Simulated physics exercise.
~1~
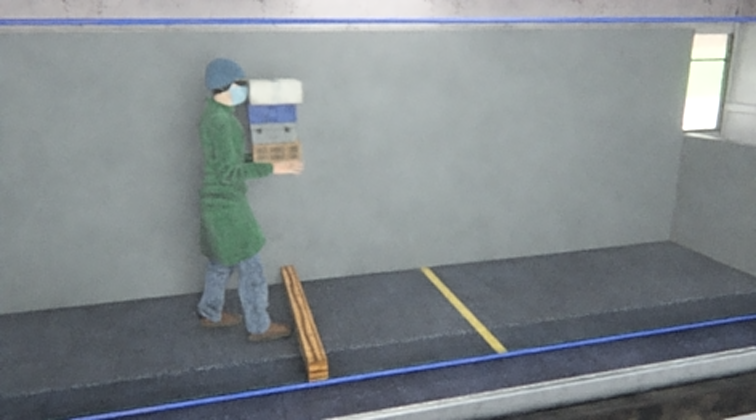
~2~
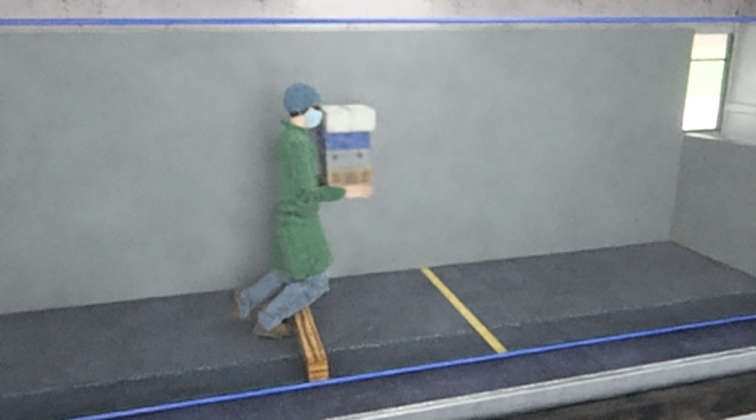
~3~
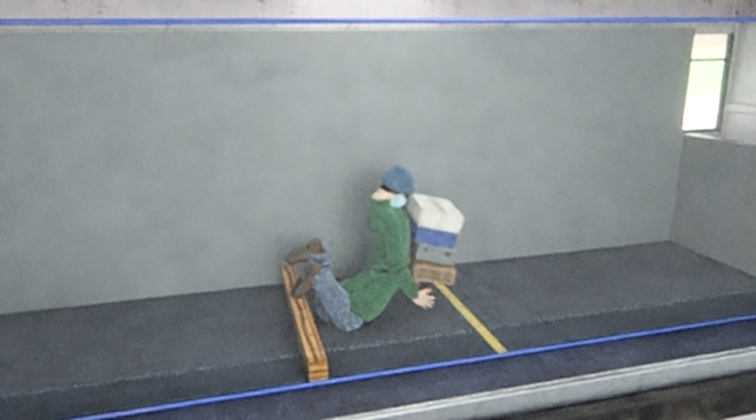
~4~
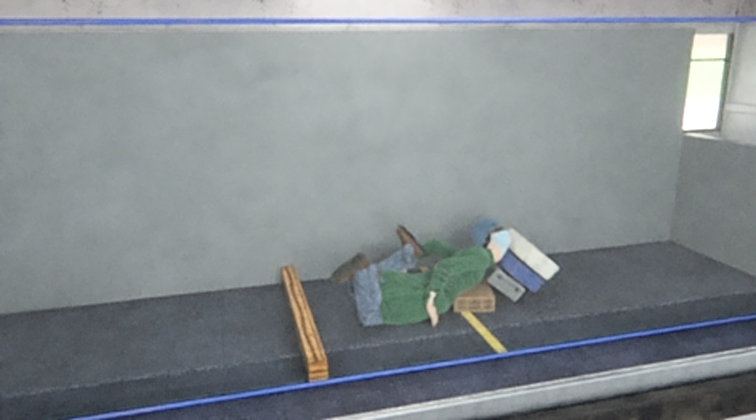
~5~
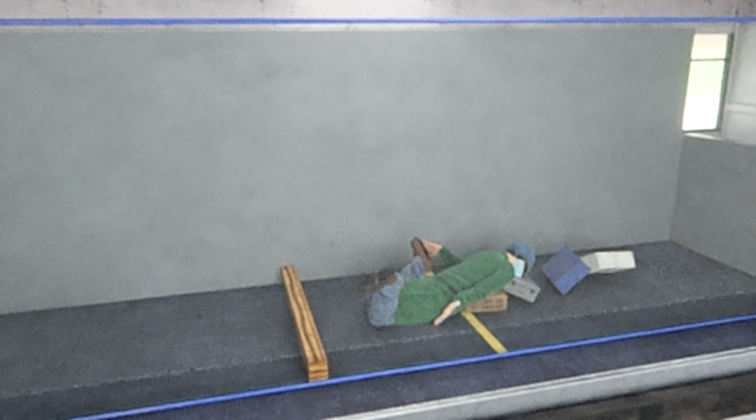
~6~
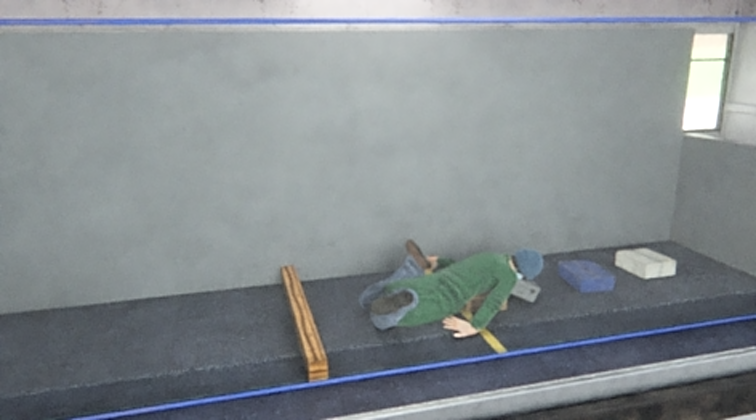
On a grey platform beside a plain wall, a masked person in a green coat carrying a stack of boxes tips forward over a low wooden rail and collapses rightward; the stack scatters, the boxes and the person's head ending beyond the yellow line.
